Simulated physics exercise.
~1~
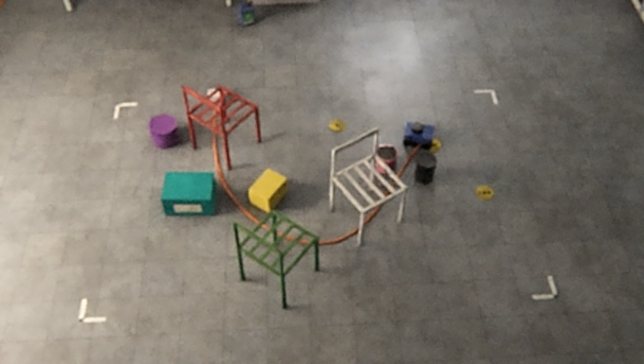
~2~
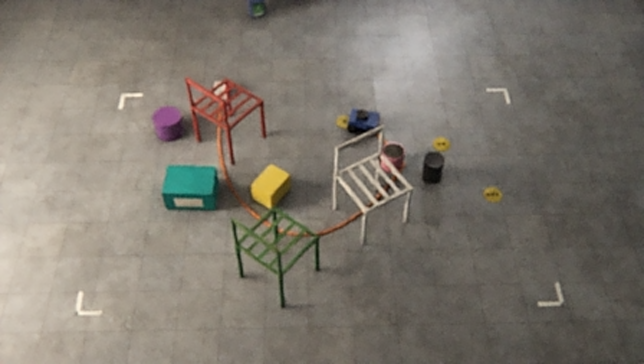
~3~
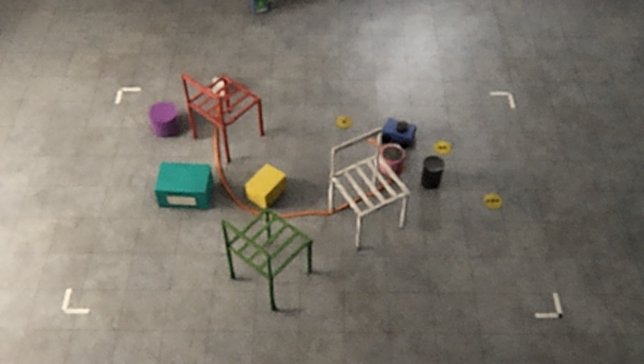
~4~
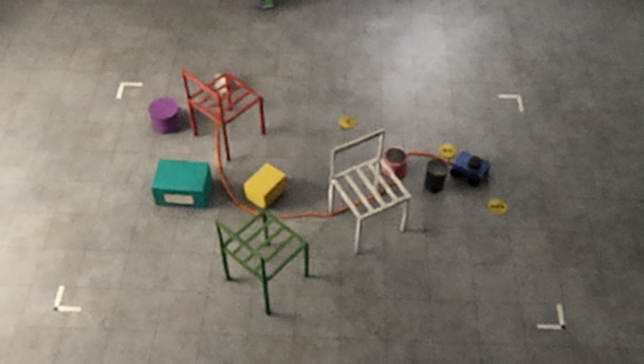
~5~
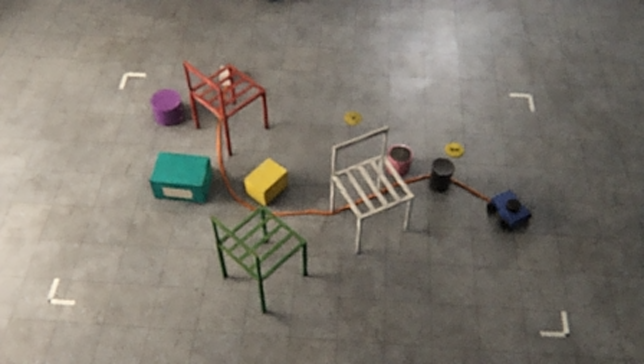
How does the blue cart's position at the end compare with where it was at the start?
At the start it was just above the black bin, near the white chair. By the end it was farther right and lower down, out on the open floor beyond the bin.
On a grey tiled floor, a small blue cart trailing an orange lead moved left behind the white chair, then turned back right past the black bin and ended on the open floor at the right, with the chairs and containers still standing.
